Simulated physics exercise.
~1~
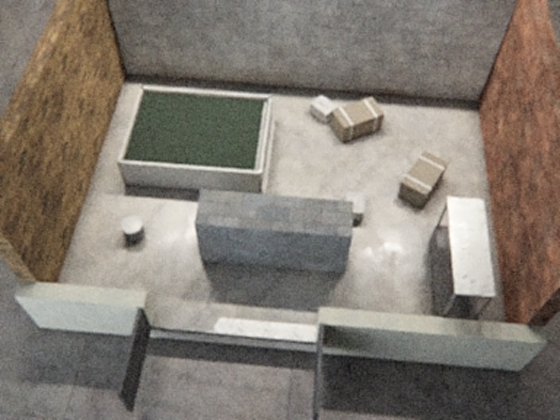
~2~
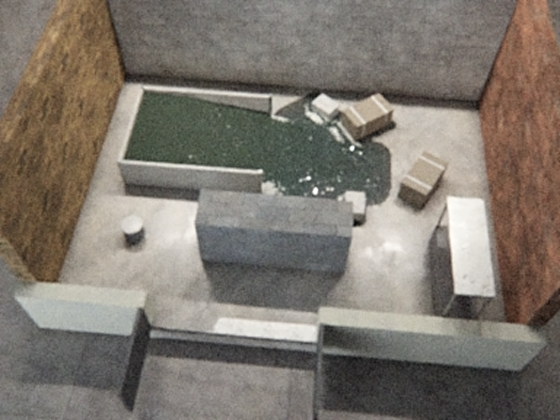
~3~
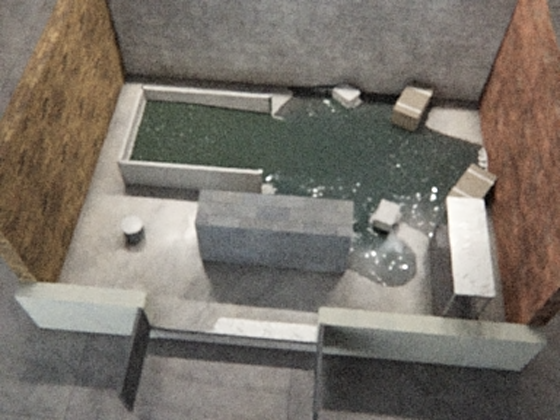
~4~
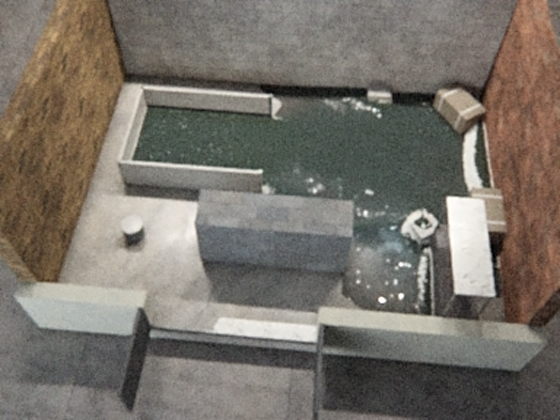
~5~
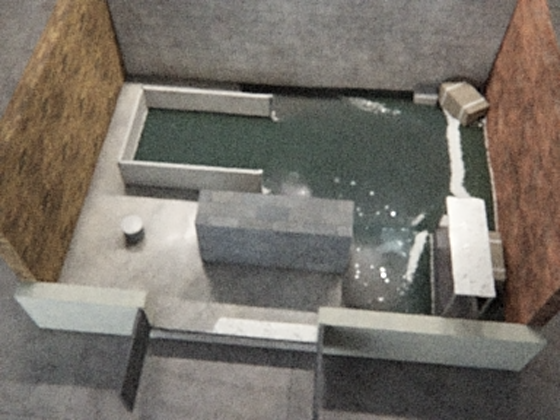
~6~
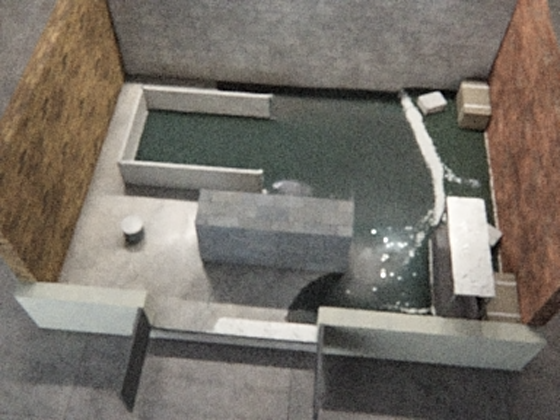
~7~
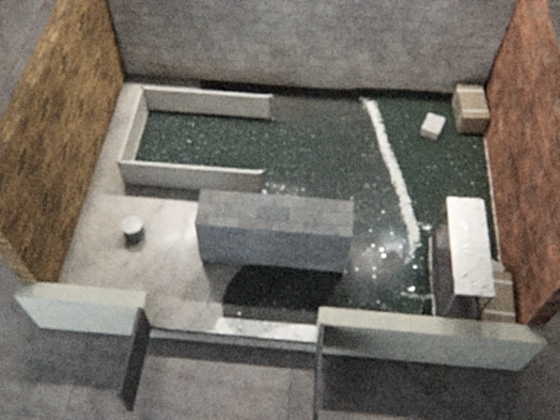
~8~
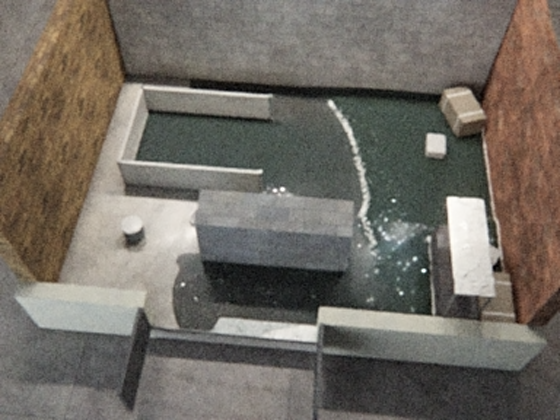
A tank's right side gives way, and dark green water floods the hall, carrying boxes right.
